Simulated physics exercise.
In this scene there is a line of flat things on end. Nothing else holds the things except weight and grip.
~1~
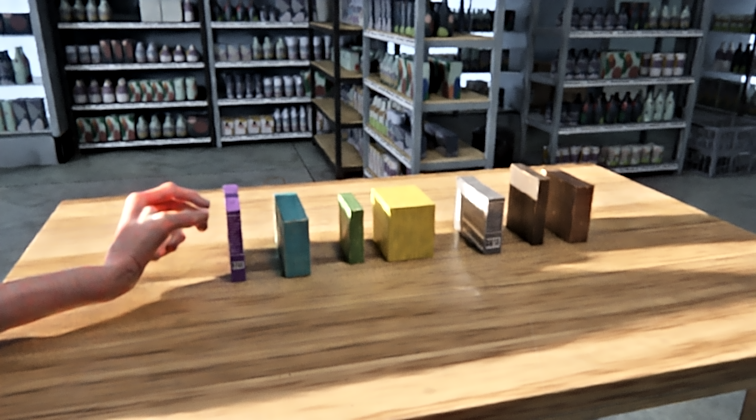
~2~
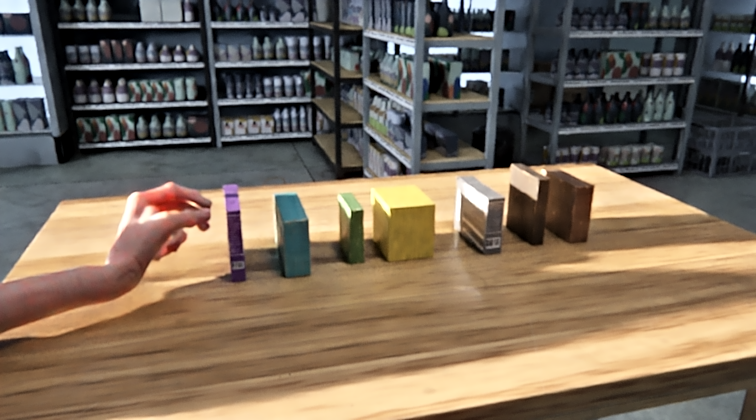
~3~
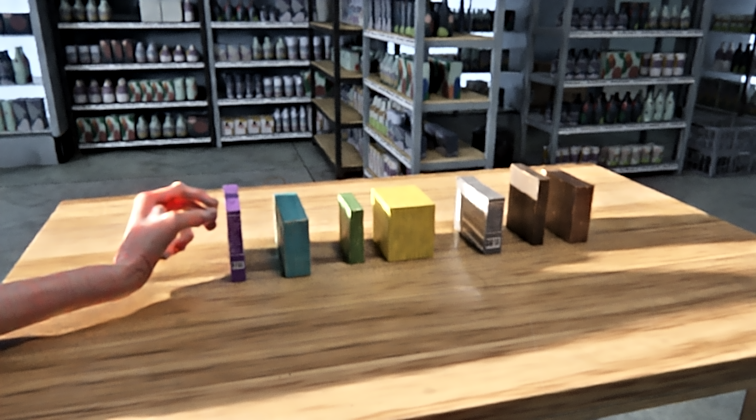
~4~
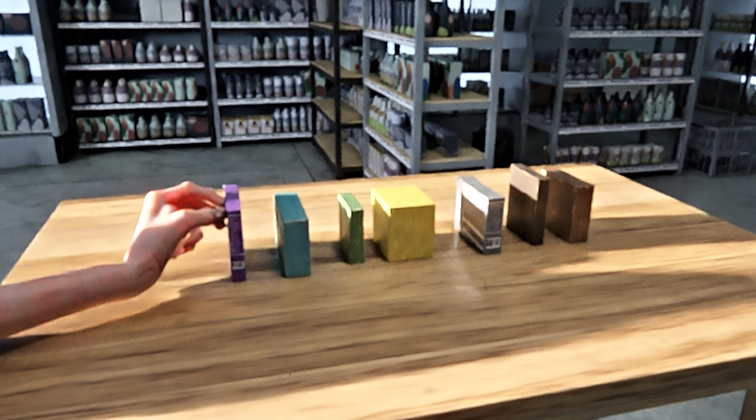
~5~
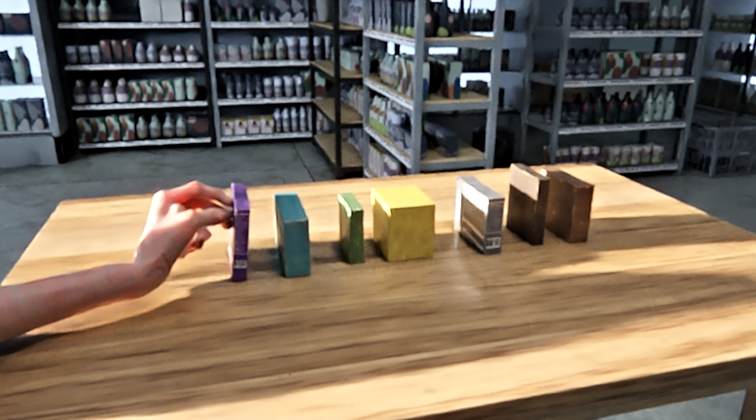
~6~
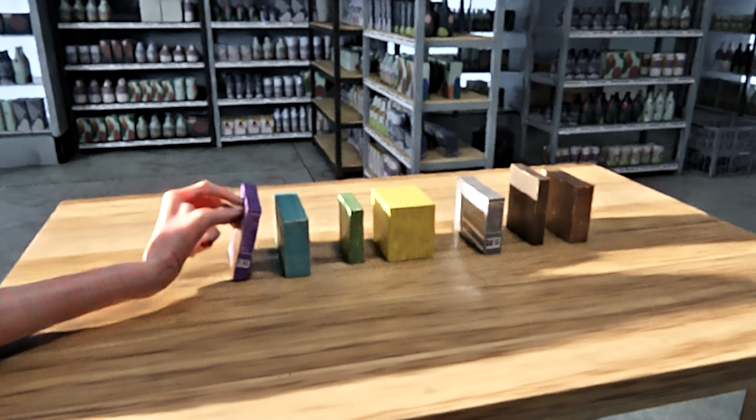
In a shop or storeroom with bottle-lined shelves behind, a still camera looks slightly down on a wooden table. Seven upright box-like items stand in a row: purple at left, then turquoise, green, a wider yellow one, grey-white, and two dark brownish ones at right. A hand at left moves a little rightward, touches the purple packet's upper part and tilts it slightly right, while the others stay still.
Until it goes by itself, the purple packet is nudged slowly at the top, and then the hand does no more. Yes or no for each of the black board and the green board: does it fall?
Black board - no; green board - no.
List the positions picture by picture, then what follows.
In the first picture, black board (527, 204); green board (351, 227).
In the second picture, grey packet (478, 214); turquoise board (292, 233).
In the third picture, yellow block (402, 222); grey packet (478, 214).
In the fourth picture, turquoise board (292, 233); yellow block (402, 222).
In the fifth picture, purple packet 7° over; grey packet (478, 214); turquoise board (292, 233).
In the sixth picture, purple packet 15° over; black board (527, 204); green board (351, 227).
Then, 0.10 s on from there, purple packet 31° over.
Then, 0.20 s on from there, black board resting near (527, 204); green board resting near (351, 227).
Then, 0.80 s on from there, purple packet 32° over.
Then, 1.40 s on from there, purple packet 33° over.
In the end, all 5 unmoved. At the end, from the last picture's camera, black board near (527, 204), green board near (351, 227).
